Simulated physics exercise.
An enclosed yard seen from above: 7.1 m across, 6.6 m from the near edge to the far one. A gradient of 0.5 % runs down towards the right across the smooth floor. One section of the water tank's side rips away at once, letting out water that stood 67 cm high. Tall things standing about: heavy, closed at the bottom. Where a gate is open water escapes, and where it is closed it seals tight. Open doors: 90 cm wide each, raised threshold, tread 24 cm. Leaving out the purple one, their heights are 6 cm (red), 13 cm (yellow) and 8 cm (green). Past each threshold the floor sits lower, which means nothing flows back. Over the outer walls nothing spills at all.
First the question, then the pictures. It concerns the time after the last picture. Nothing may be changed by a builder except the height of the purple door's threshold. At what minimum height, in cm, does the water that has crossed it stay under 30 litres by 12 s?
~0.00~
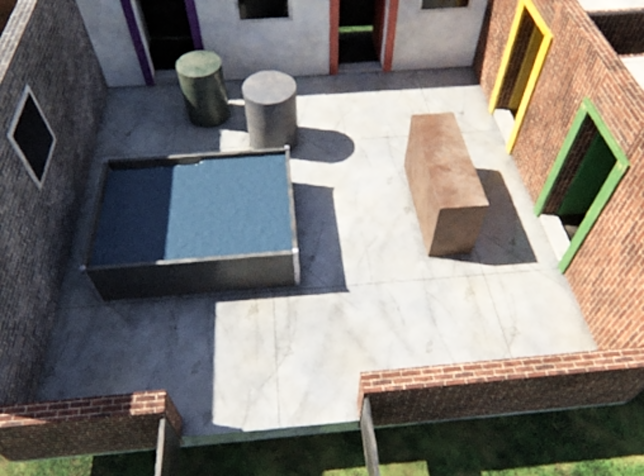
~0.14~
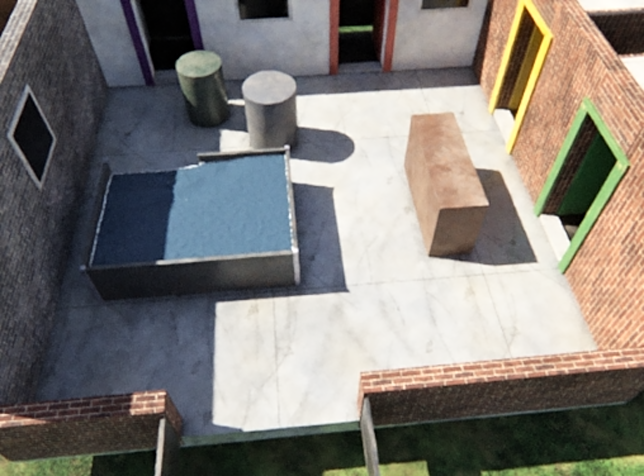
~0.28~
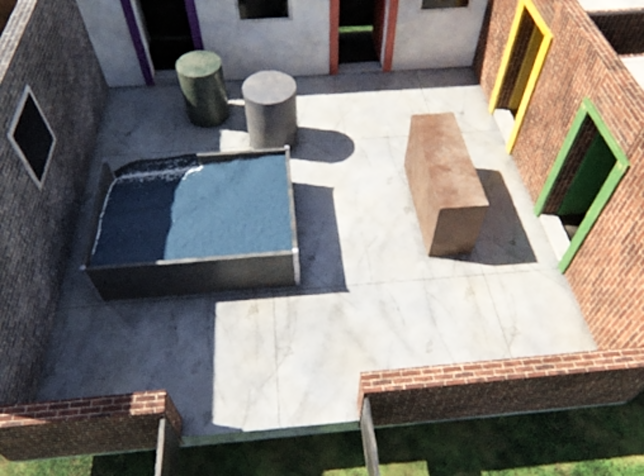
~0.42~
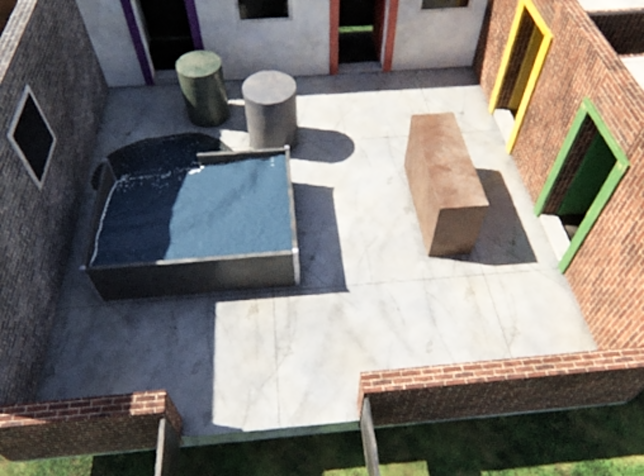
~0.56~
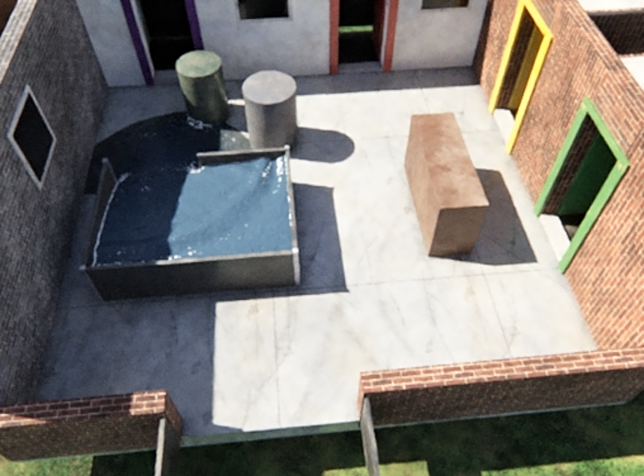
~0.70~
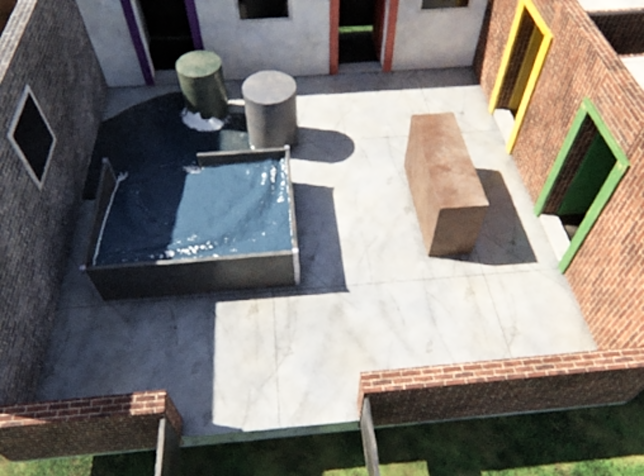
From about 34 cm.
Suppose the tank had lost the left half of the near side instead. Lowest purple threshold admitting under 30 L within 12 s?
In that case about 8.0 cm.
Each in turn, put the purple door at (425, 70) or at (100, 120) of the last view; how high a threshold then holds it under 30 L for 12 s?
11.5 and 30 cm.
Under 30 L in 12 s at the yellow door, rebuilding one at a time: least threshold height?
Yellow: Roughly 9.5 cm.
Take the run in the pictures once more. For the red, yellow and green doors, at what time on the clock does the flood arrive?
Red 2.0 s, yellow 4.5 s, green 5.5 s.
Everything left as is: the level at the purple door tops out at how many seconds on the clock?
At about 2.4 s.
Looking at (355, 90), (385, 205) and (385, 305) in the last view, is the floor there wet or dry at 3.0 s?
So the three spots come out swamped, spared, spared, in that order.
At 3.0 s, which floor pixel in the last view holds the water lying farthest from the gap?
Look about (452, 70) in the last picture.
After 1.4 s water covers 20 % of the floor, deepest (49 cm) near (109, 90); 22 cm at the purple door, 43 litres in over its 14 cm threshold.
After 3.0 s water covers 30 % of the floor, deepest (34 cm) near (128, 89); 32 cm at the purple door, 232 litres in over its 14 cm threshold.
After 12.0 s water covers 95 % of the floor, deepest (14 cm) near (586, 365); 9 cm at the purple door, 383 litres in over its 14 cm threshold.
At the purple door as built, the water arrived by 0.8 s and peaked near 35 cm at 2.4 s.
Run again over the same 12 s with other heights there, 73 litres in over 28 cm, 12 litres over 38 cm. The limit of 30 litres is kept from about 34 cm up.
